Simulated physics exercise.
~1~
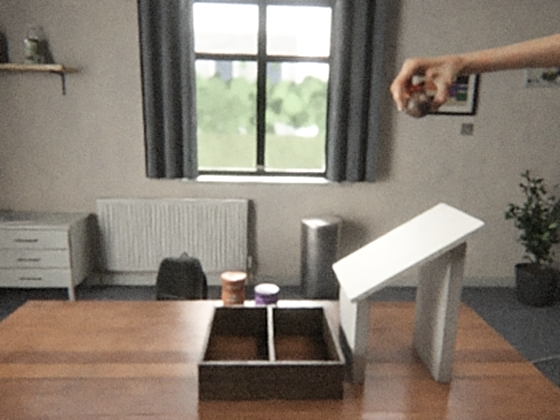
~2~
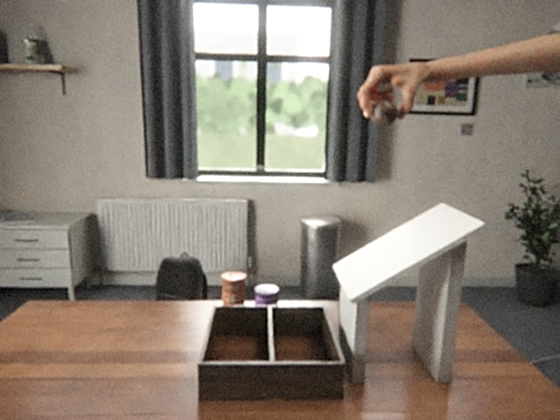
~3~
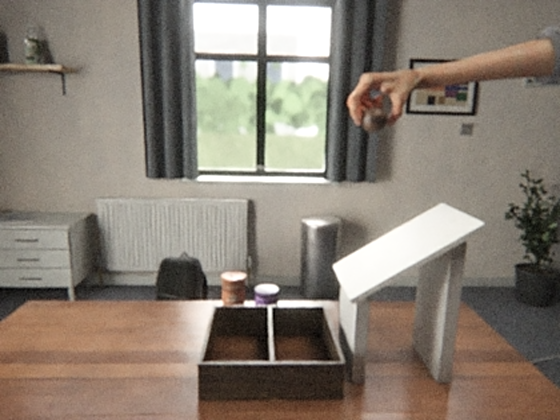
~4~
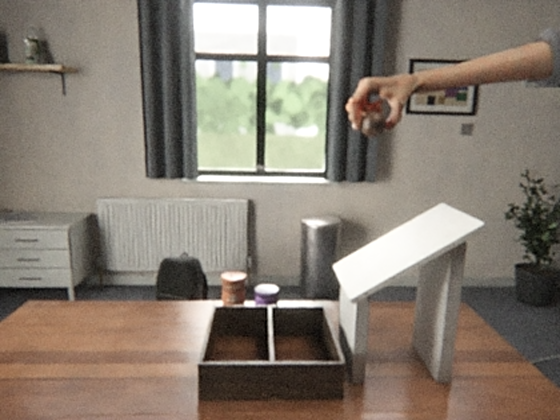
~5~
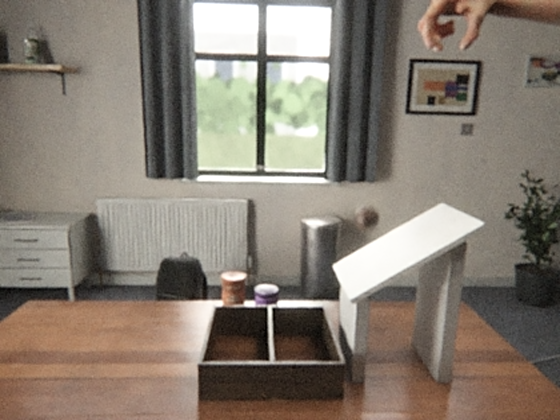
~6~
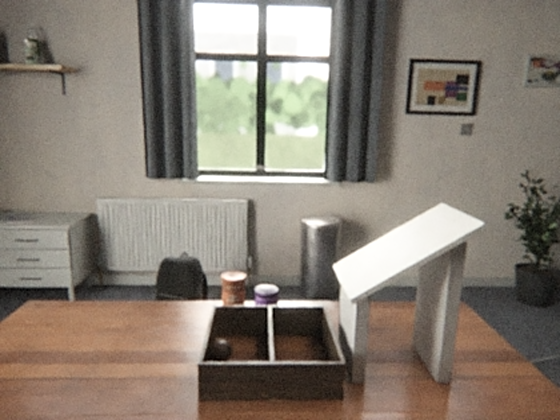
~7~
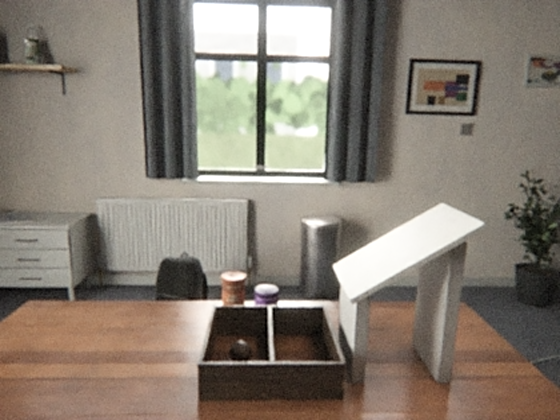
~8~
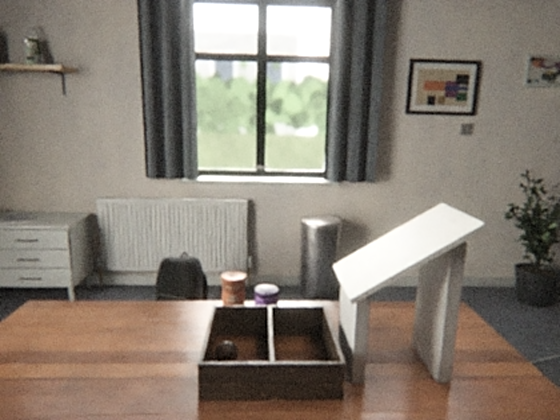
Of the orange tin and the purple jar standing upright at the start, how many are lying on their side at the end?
None of them are lying on their side at the end. The orange tin and the purple jar both remain standing behind the tray.
